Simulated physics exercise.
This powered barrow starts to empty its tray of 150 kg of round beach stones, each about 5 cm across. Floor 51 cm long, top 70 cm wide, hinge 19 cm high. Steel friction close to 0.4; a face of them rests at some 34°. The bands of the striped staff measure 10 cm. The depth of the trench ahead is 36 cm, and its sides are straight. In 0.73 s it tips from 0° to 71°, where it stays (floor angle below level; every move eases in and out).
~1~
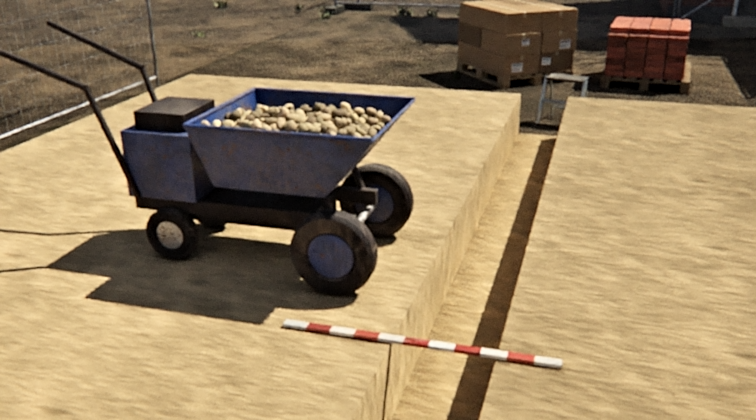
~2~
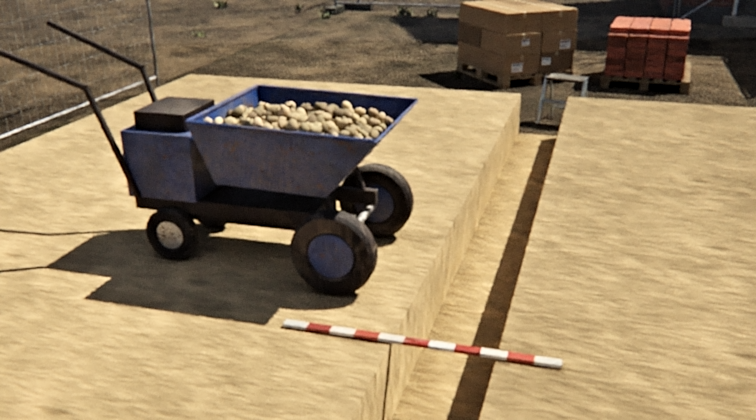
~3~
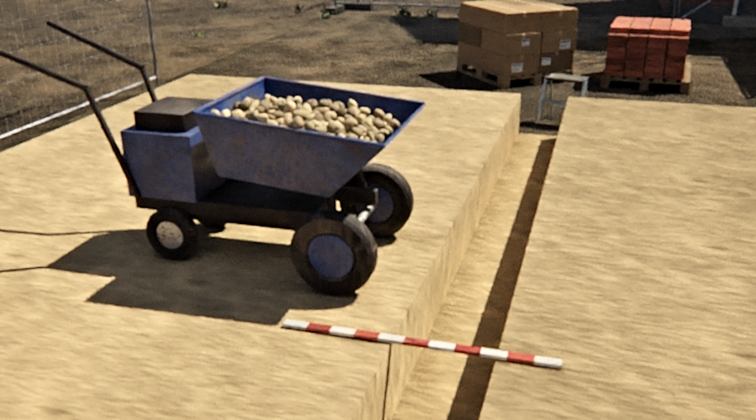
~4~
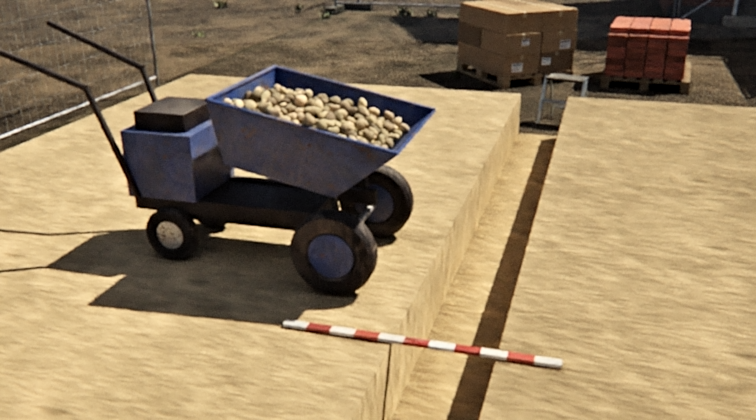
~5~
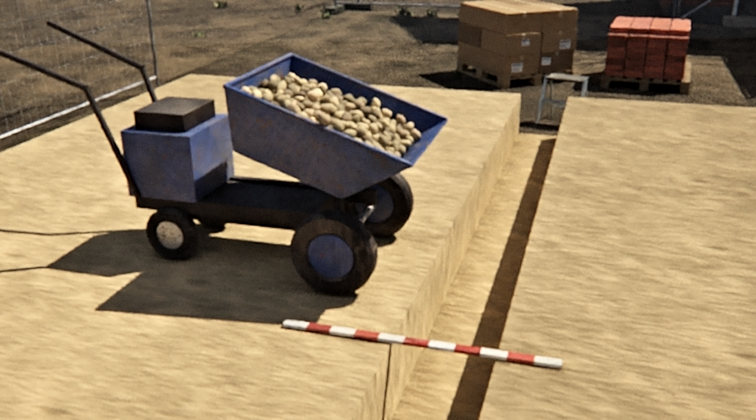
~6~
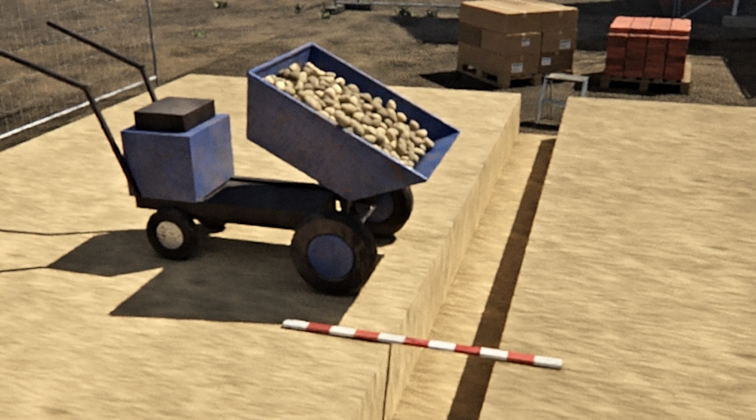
On sandy ground beside a trench, a blue barrow's tray of round stones tilts rightward.
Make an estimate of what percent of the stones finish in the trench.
About 40 percent.
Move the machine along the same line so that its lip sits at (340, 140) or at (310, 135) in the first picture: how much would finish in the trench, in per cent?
75 % and 95 %.
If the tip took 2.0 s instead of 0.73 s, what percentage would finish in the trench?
Estimate: About 60 %.
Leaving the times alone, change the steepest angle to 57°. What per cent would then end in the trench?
Trench share: Approx. 45%.
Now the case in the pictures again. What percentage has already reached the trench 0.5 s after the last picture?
Around 15 per cent of it.
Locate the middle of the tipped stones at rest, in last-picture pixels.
The middle should be near (551, 283).
Then, 0.2 s after the last picture the floor is at 60°, 100 % in the tray; the foremost stones are at (466, 222).
Then, 0.5 s after the last picture the floor is at 71°, 57 % in the tray, 17 % in the trench, 25 % past the trench; the foremost stones are at (575, 284).
Then, 0.9 s after the last picture the floor is at 71°, 12 % in the tray, 29 % in the trench, 59 % past the trench; the foremost stones are past the picture's edge.
Then, 2.8 s after the last picture the floor is at 71°, 0 % in the tray, 40 % in the trench, 60 % past the trench; the foremost stones are past the picture's edge.
